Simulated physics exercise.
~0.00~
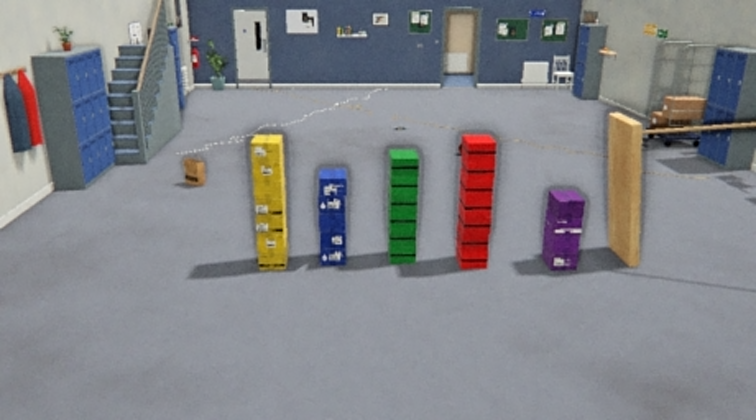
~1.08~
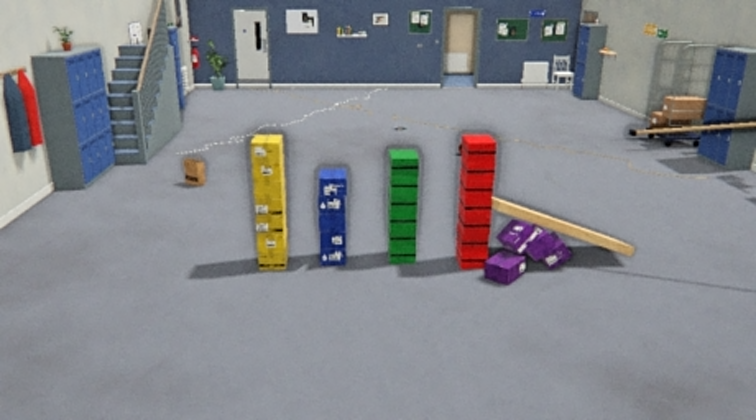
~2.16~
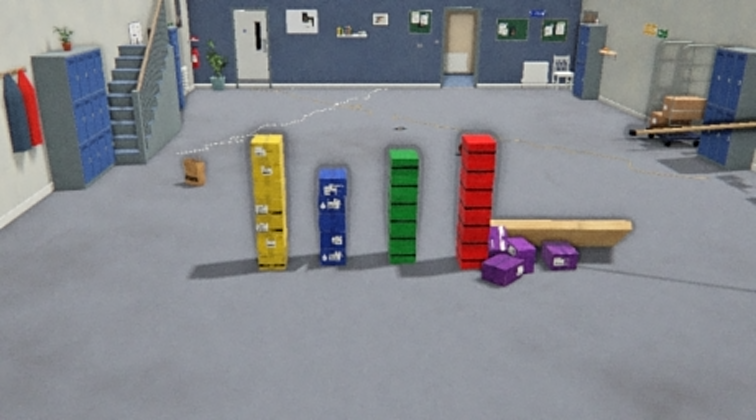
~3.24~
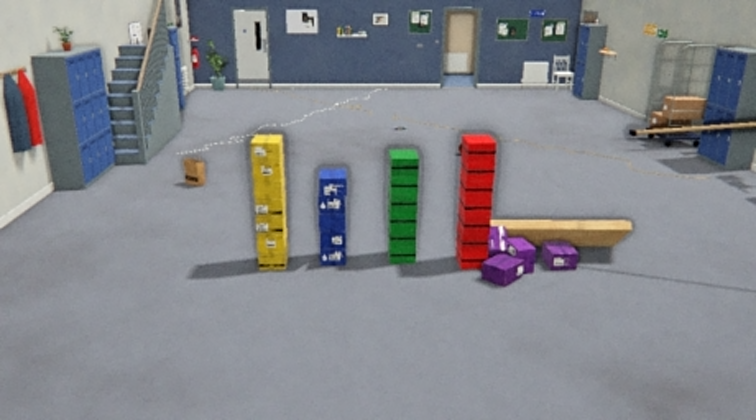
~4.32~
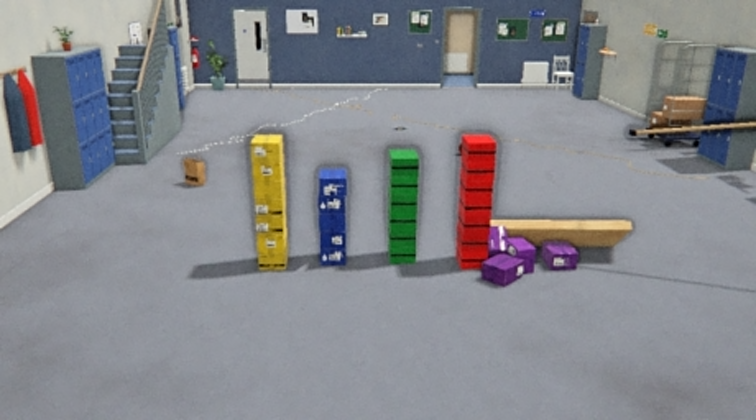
In the video, a pole at the right pushes an upright wooden board, which topples left onto a short purple stack and knocks its parcels down beside the red stack. The board settles on its side, while the red, green, blue and yellow stacks stay standing.
